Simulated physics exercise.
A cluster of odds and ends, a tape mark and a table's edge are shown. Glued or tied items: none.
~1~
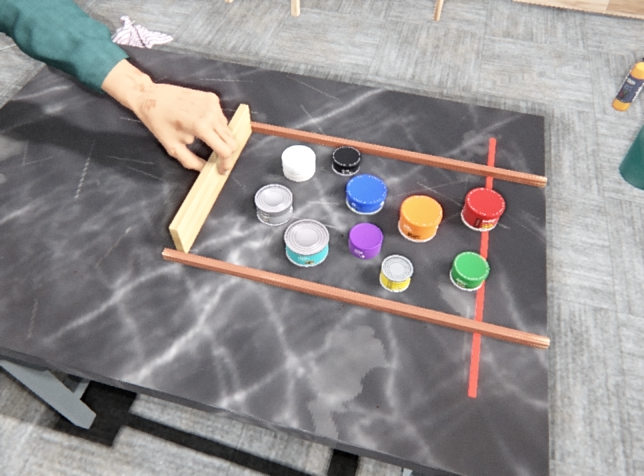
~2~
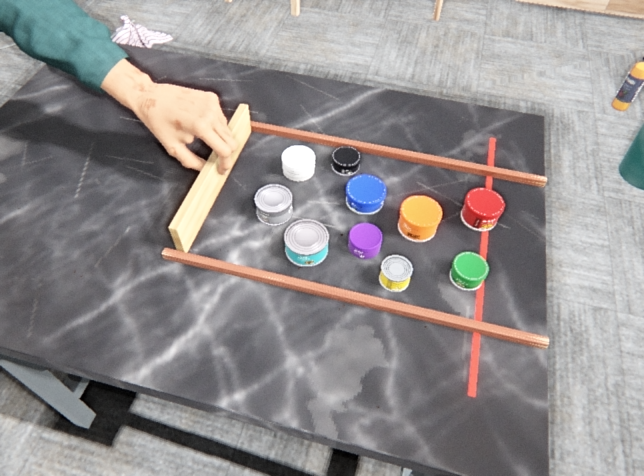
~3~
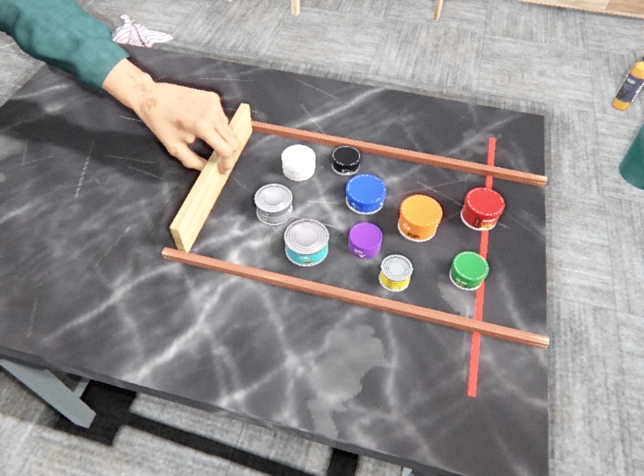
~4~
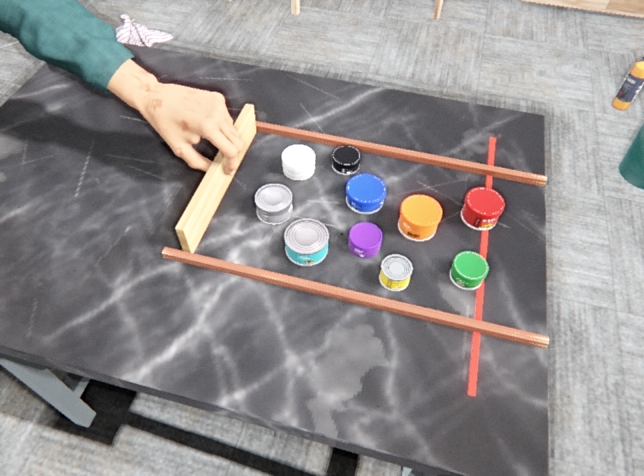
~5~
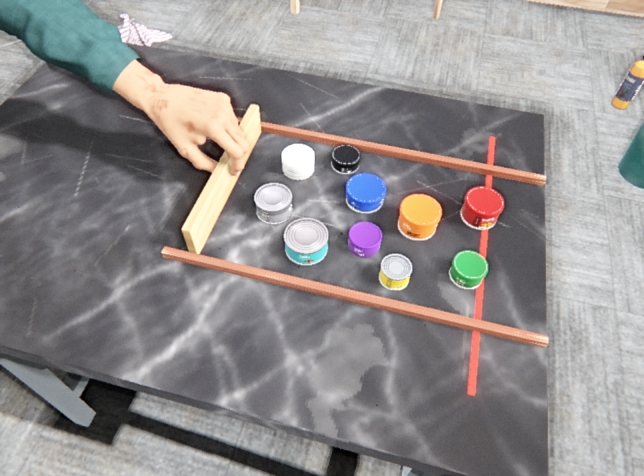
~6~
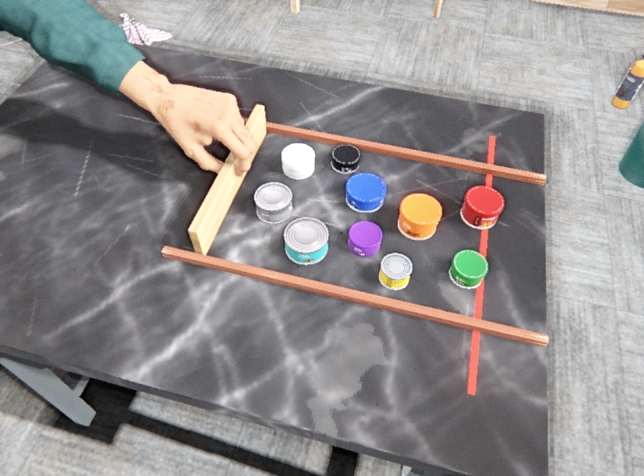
The video shows a hand holding a wooden board upright between two rails on a dark marbled table, then sliding it slightly right toward a cluster of colourful pots and tins, which stay still near a red tape line.
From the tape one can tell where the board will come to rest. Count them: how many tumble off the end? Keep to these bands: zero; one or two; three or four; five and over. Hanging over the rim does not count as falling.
Pretty sure the pieces that leave the surface number one or two this time.
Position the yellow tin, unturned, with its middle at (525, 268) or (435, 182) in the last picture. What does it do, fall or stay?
Well, the yellow tin is gone in the first case and stays aboard in the second.
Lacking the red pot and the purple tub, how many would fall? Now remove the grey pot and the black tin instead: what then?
First 1, then 0.
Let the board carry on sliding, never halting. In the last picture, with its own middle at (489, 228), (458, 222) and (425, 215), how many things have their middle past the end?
First 1, next 0, last 0.
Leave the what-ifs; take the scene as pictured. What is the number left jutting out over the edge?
4.
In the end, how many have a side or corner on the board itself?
It ends up touching 5.
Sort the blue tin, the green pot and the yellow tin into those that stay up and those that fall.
Going one by one, the blue tin keeps its place, then the green pot comes off, and finally the yellow tin keeps its place.
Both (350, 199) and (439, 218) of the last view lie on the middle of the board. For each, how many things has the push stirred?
Counts: 7 and 10.
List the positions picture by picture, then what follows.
Red pot (482, 210); green pot (469, 272); orange tin (419, 219); board (216, 174); tape (485, 243), in the first frame.
Green pot (468, 272); purple tub (365, 241), in the second frame.
Orange tin (419, 219); white tub (299, 163), in the third frame.
Red pot (482, 209); grey pot (274, 204), in the fourth frame.
Green pot (468, 270); blue tin (365, 194), in the fifth frame.
Red pot (482, 208); green pot (468, 270); orange tin (419, 217); board (233, 175); tape (484, 241), in the sixth frame.
Soon after, none off yet; red pot at rest near (482, 208); green pot at rest near (468, 270); orange tin at rest near (419, 217).
After that, none off yet; red pot at rest near (482, 208); green pot at rest near (468, 270); orange tin displaced about its own width near (446, 228).
And then, none off yet; red pot displaced a little near (501, 208); green pot displaced about its own width near (517, 286); orange tin displaced well along near (505, 246).
In the end, the number that fall off is one or two; gone, green pot.
